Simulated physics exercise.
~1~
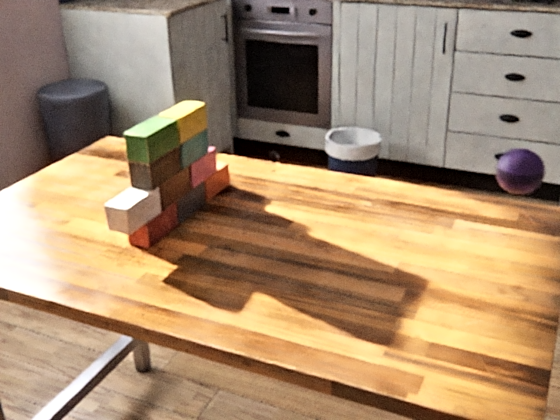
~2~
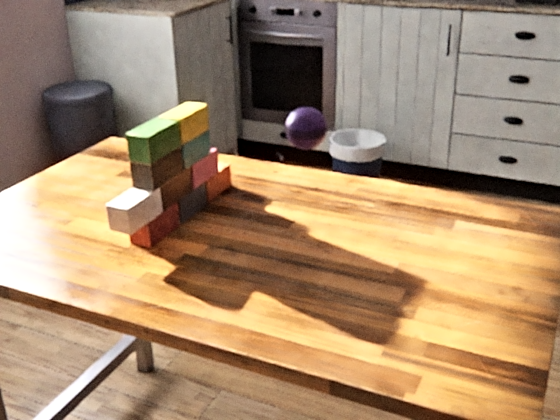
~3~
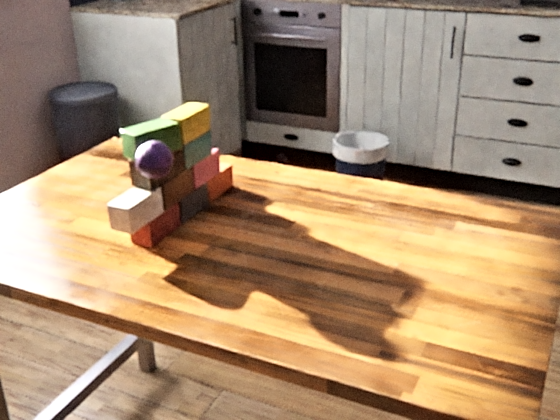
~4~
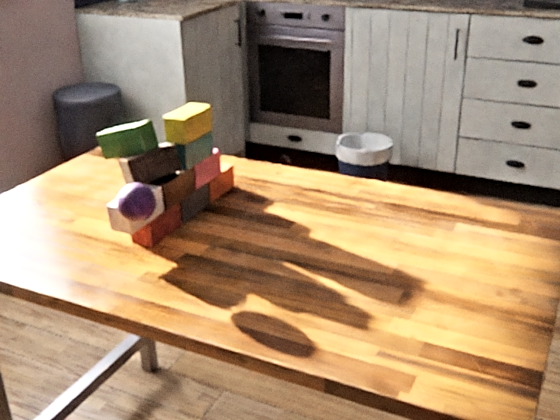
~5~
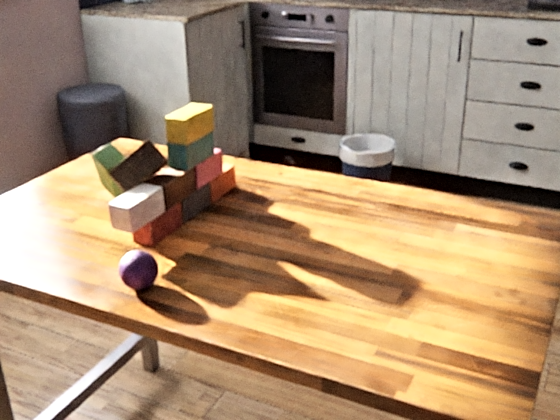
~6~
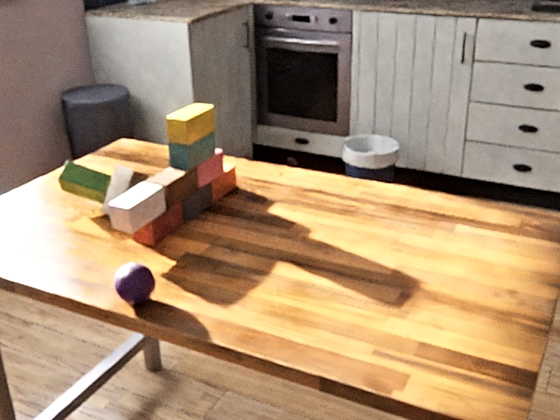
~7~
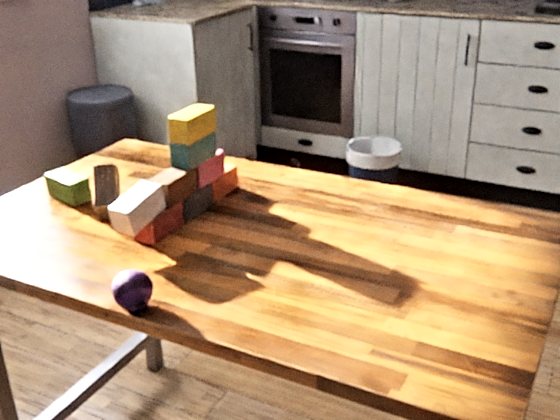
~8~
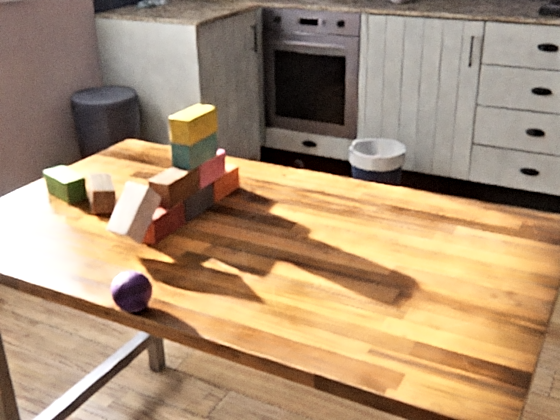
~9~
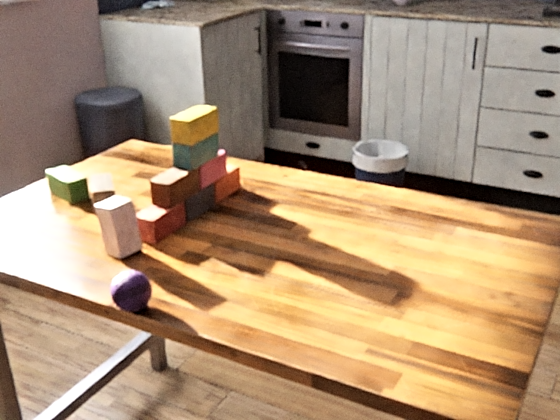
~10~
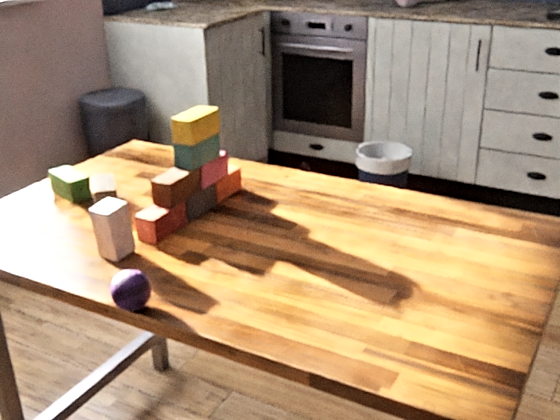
On a kitchen table, a purple ball hits stacked blocks, and green, black and white ones topple.
